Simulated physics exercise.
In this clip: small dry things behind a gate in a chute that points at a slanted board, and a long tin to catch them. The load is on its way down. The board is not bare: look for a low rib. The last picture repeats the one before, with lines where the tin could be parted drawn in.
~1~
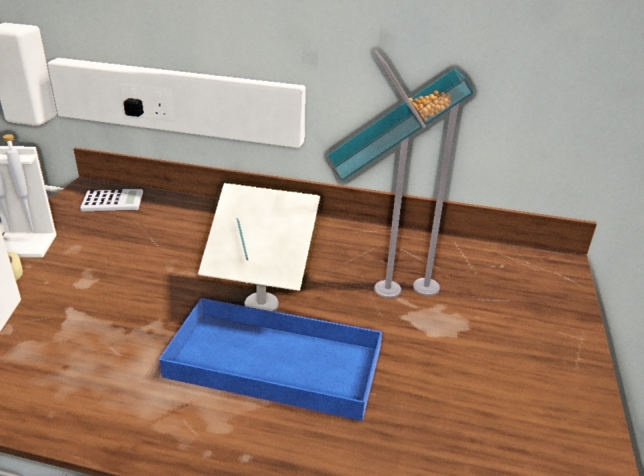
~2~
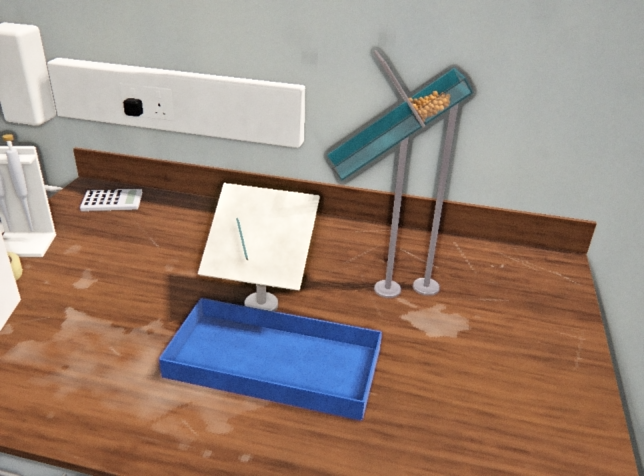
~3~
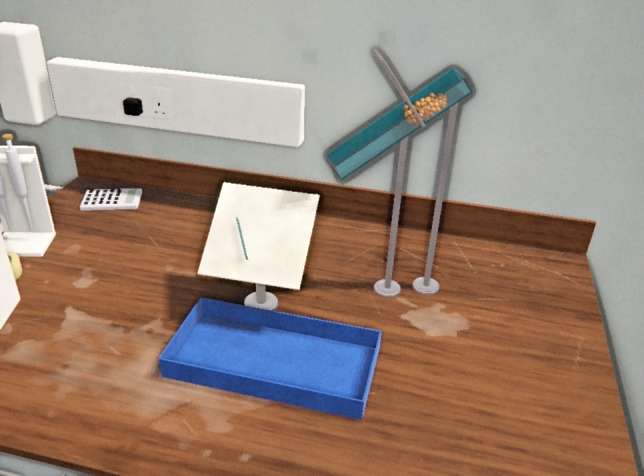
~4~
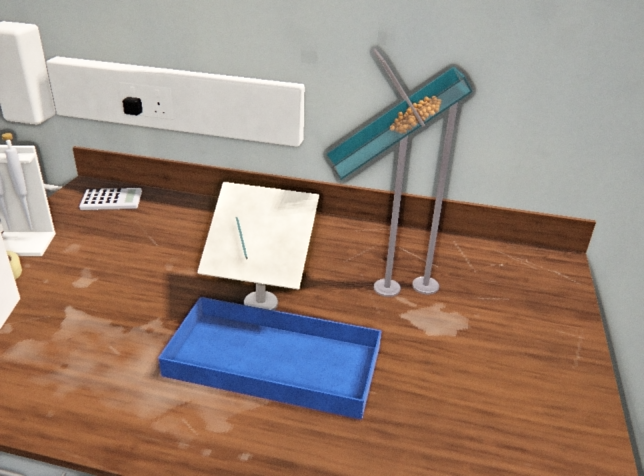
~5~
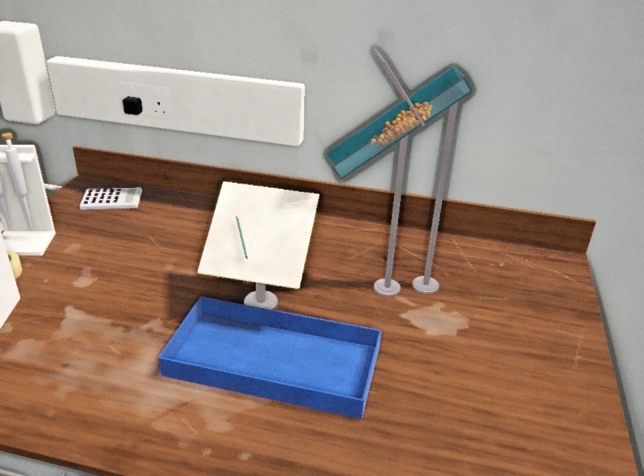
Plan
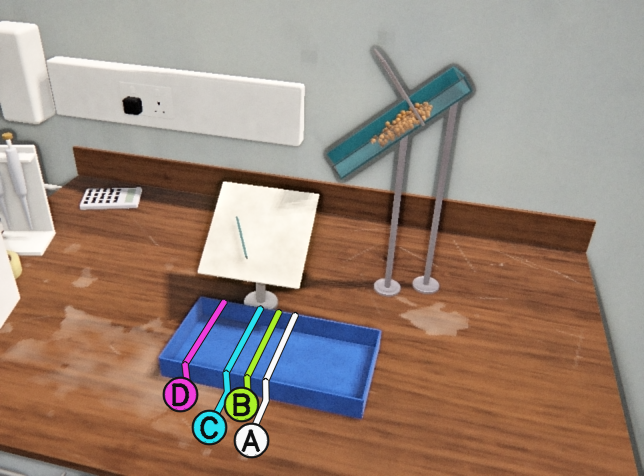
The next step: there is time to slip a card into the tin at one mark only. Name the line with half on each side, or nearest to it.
Line C.
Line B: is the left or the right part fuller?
More lands on the left.
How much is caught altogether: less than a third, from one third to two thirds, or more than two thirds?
It is more than two thirds.
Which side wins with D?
More lands on the right.
On the marked copy, line A crosses the front rim at (265, 380); line B crosses the front rim at (247, 376); line C crosses the front rim at (226, 371); line D crosses the front rim at (185, 363).
If A is chosen, of what is caught, the whole lot on the left of the divider, none at all on the right.
If B is chosen, of what is caught, all but a few on the left of the divider, a small share on the right.
If C is chosen, of what is caught, close to half on the left of the divider, close to half on the right.
If D is chosen, of what is caught, none at all on the left of the divider, the whole lot on the right.
